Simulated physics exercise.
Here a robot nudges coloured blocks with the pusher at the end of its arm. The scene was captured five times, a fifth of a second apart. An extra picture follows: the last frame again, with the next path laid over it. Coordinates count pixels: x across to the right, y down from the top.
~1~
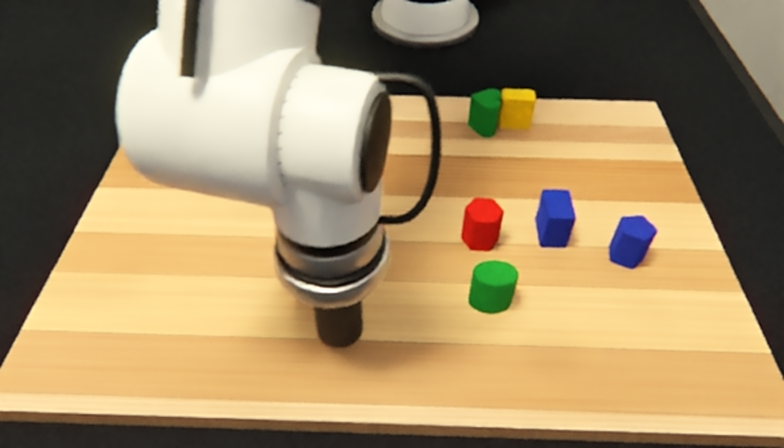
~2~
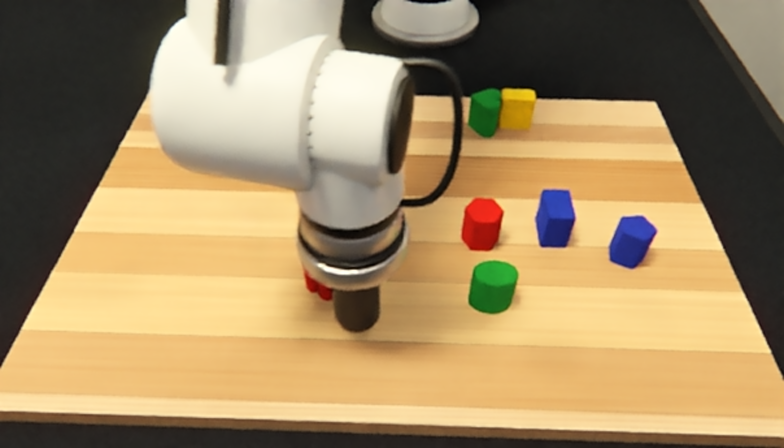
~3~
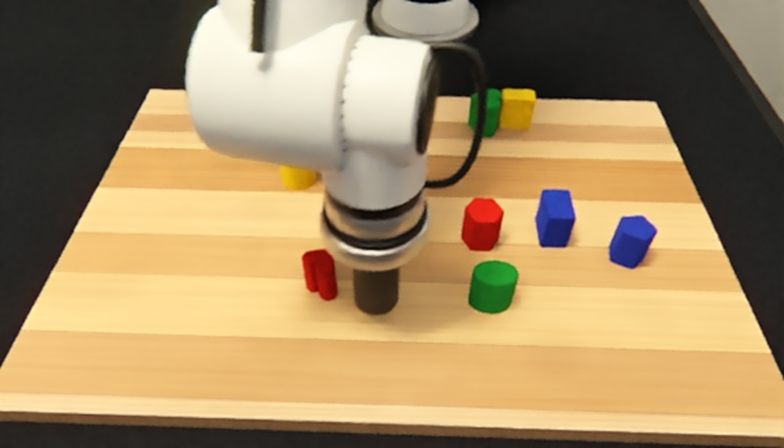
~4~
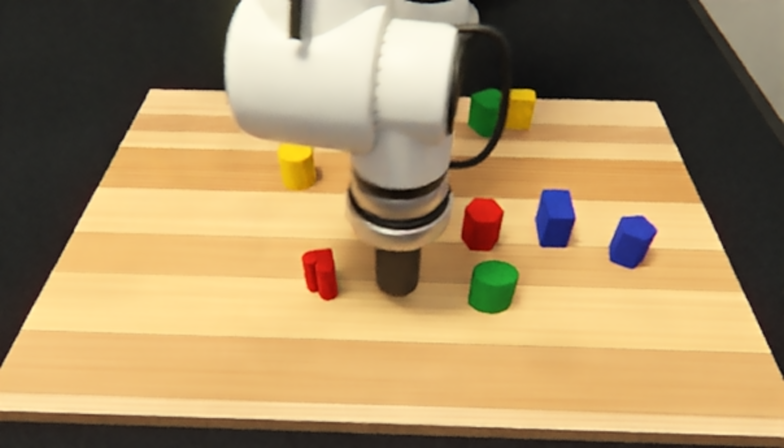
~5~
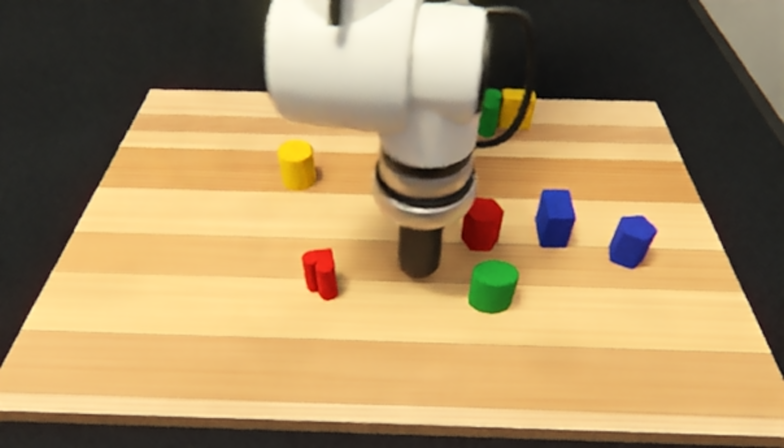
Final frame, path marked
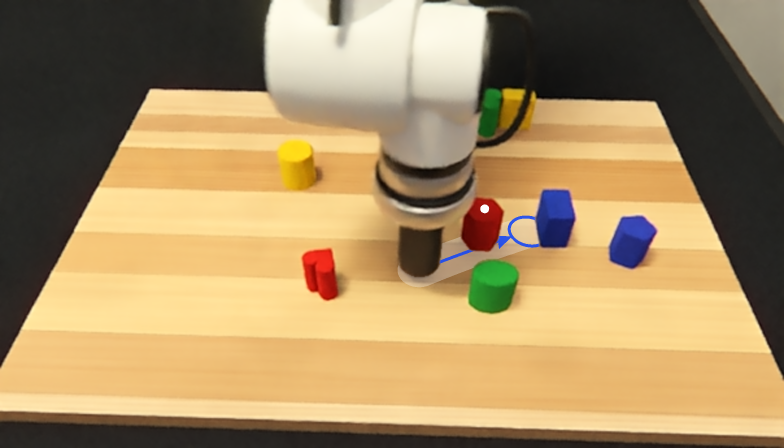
On a striped wooden board, a robot arm glides up and right between still coloured blocks.
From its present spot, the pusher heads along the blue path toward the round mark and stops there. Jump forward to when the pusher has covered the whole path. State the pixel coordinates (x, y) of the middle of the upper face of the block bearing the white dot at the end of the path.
Its top centre lands on (531, 175).
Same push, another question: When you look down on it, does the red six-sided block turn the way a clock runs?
No, it doesn't check out.
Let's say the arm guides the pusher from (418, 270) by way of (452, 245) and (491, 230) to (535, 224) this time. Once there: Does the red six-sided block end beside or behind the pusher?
The answer is no.
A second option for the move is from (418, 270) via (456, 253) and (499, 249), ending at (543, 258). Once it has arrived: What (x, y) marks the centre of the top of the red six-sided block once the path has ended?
Just about (526, 194).
Drawn move, from (418, 270) to (529, 231); the dot is on the red six-sided block.
The first path, step by step. One third of the way, pusher at (458, 246); red six-sided block at (487, 207).
Two thirds of the way, pusher at (495, 233); red six-sided block at (513, 189), turned 45° anticlockwise.
At the end, pusher at (531, 222); red six-sided block at (531, 174), turned 100° anticlockwise; green elliptical block still; blue rectangle at (571, 200).
